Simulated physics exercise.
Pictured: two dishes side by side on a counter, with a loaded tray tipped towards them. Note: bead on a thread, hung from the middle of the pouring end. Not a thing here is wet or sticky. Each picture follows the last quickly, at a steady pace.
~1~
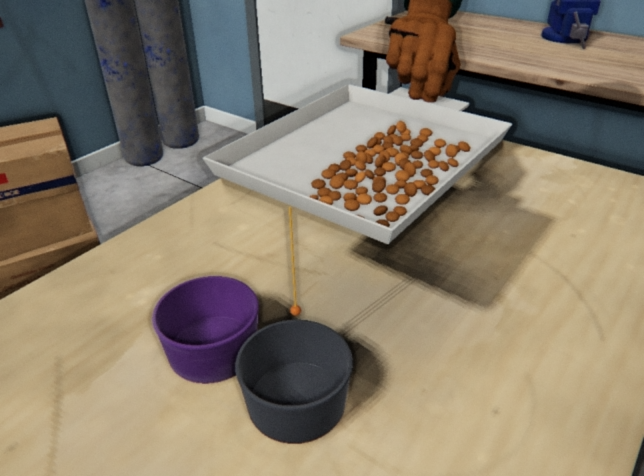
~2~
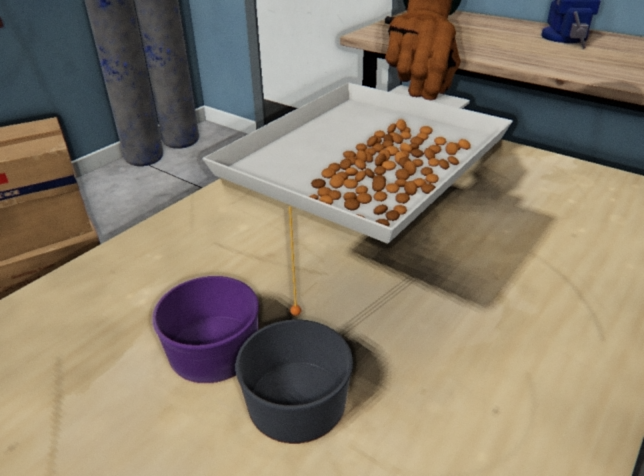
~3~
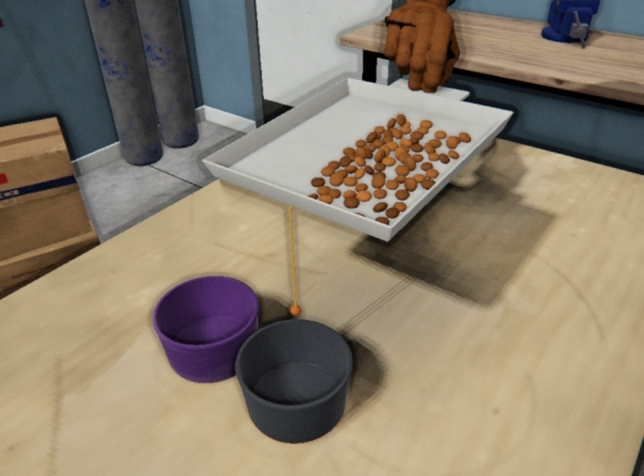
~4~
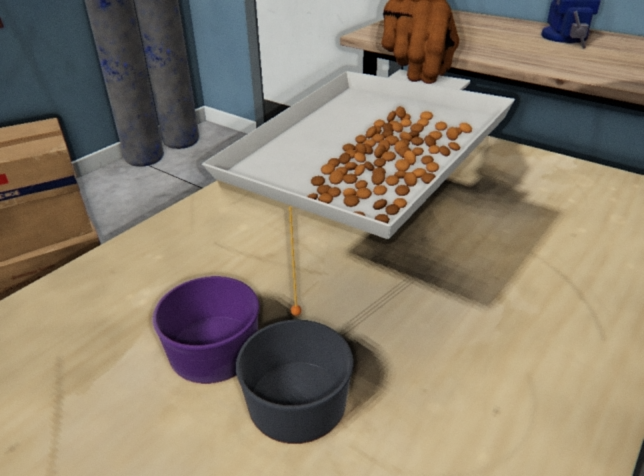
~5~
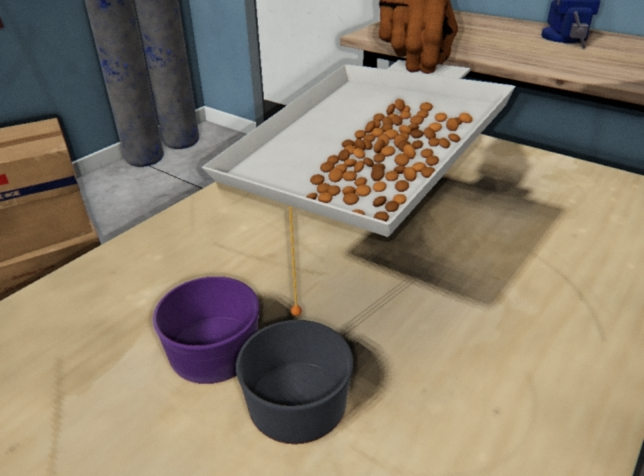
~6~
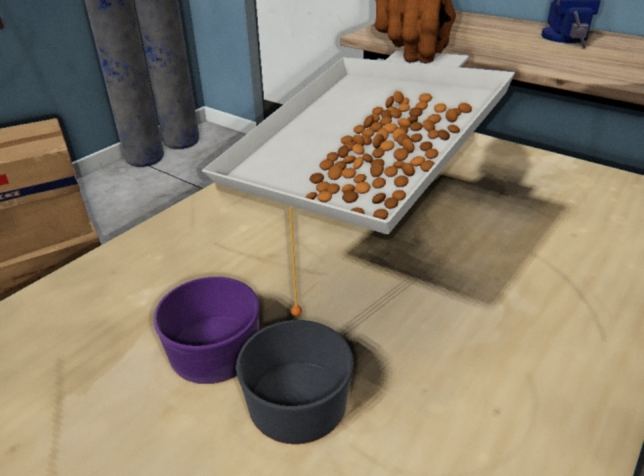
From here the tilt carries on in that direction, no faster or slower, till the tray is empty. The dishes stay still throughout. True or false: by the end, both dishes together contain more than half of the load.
True.
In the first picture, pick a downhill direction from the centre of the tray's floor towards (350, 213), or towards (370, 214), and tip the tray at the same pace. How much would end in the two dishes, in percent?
In turn 20 and 0 in a hundred.
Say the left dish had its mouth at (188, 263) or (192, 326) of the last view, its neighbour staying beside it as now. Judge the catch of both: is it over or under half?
Earlier try a majority share, later try a minority share.
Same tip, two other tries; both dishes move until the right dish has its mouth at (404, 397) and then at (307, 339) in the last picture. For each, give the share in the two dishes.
Close to 10 in a hundred, then close to 90 in a hundred.
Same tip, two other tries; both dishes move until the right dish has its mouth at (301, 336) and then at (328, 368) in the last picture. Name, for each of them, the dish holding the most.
In the first try it's the one on the left, and in the second it's the one on the left.
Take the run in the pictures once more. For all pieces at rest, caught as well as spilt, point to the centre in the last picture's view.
Resting centre, last frame: Roughly (215, 341).
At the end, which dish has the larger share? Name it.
It's the leftmost dish that ends with more.
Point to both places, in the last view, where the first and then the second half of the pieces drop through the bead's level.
First part (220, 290), rest (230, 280).
Soon after the last picture, tray tipped steeply; nearly all on the tray; a stray few in the air.
A little later, tray tipped right over; about a quarter on the tray; about half in the left dish; a stray few outside both; about a quarter in the air.
Later still, tray tipped past a quarter turn; a stray few in the right dish; most in the left dish; a small part outside both.
At rest, tray tipped past a quarter turn; a stray few in the right dish; most in the left dish; a small part outside both.
